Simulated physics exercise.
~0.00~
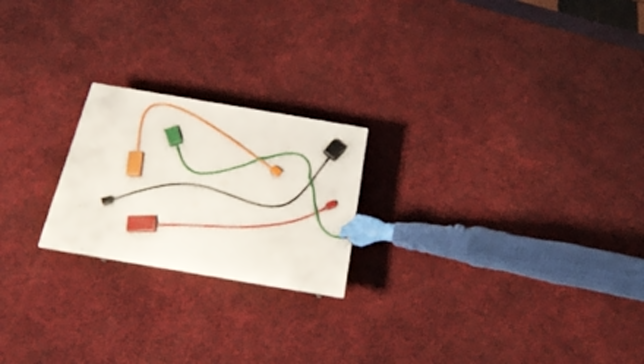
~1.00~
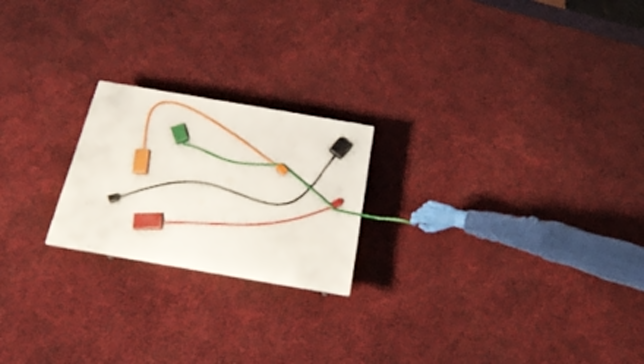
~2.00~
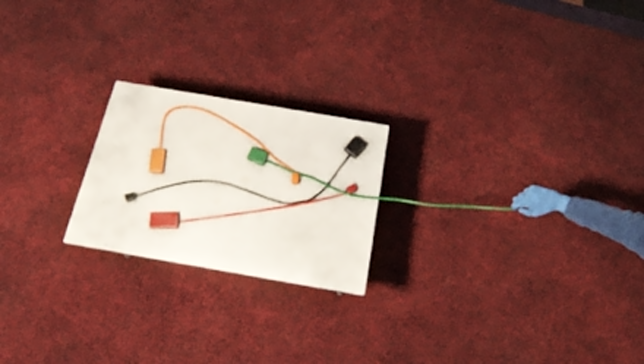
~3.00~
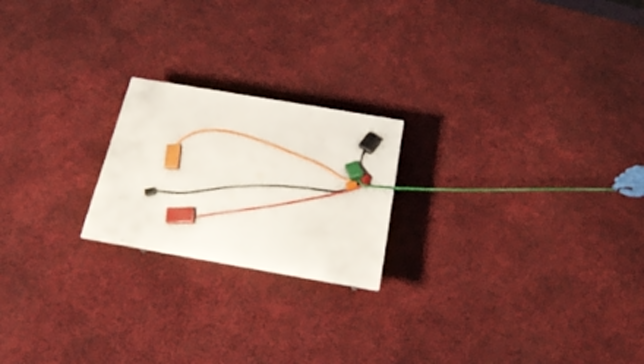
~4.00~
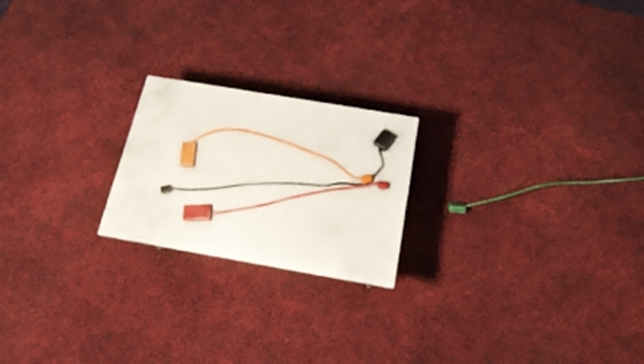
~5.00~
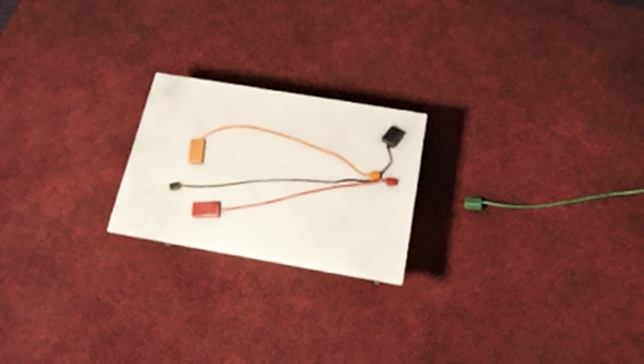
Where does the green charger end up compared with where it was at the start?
It starts on the upper left part of the white tabletop, next to the orange cord, and ends up off the tabletop, beyond its right edge.
